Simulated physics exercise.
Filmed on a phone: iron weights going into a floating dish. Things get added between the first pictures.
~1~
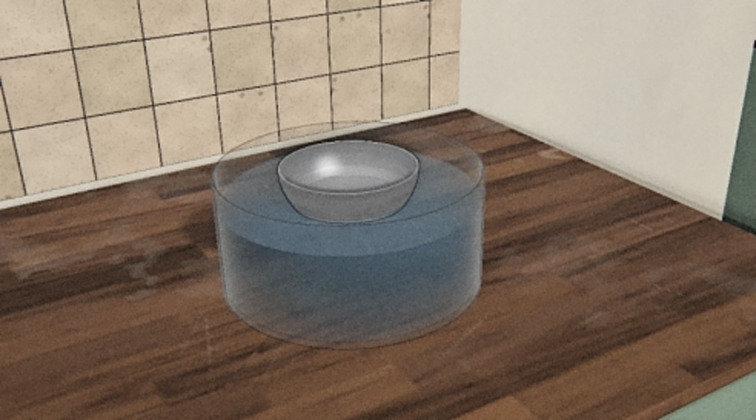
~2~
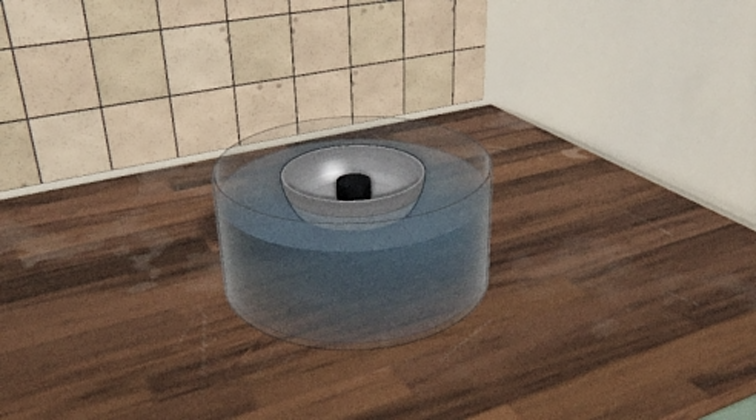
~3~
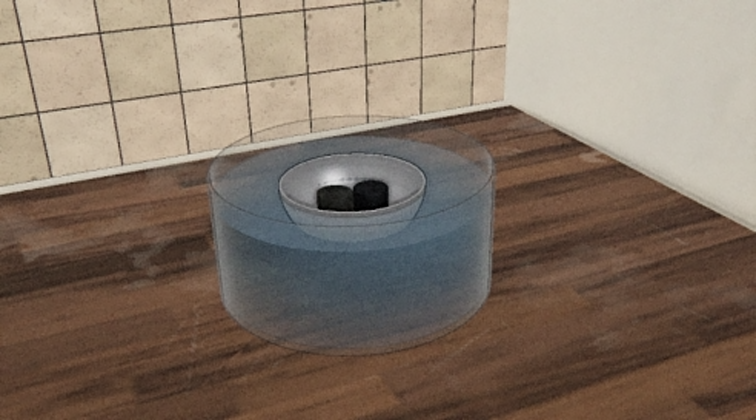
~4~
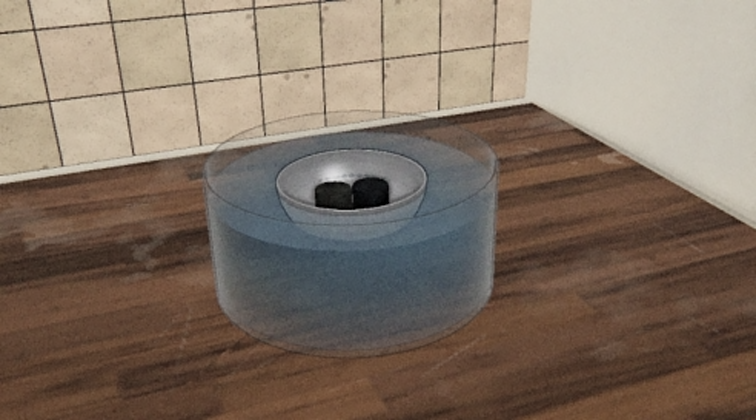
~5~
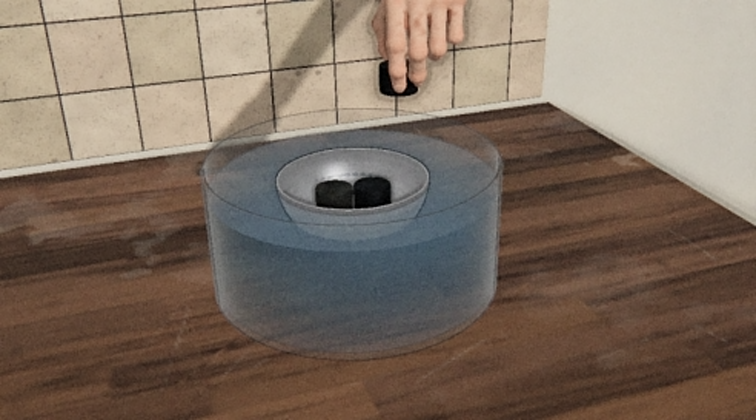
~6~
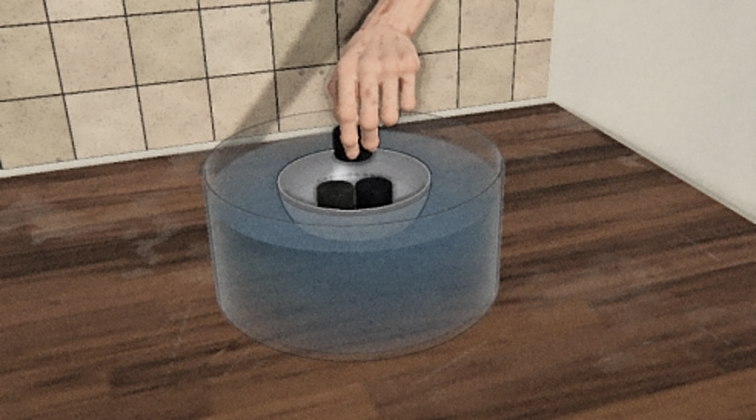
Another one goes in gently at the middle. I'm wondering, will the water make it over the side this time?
Yes, it fills up and goes down.
Shortly, the iron weight is in and the dish dips.
Then, water pours in over its edge.
At the finish, the dish lies on the bottom with its load.
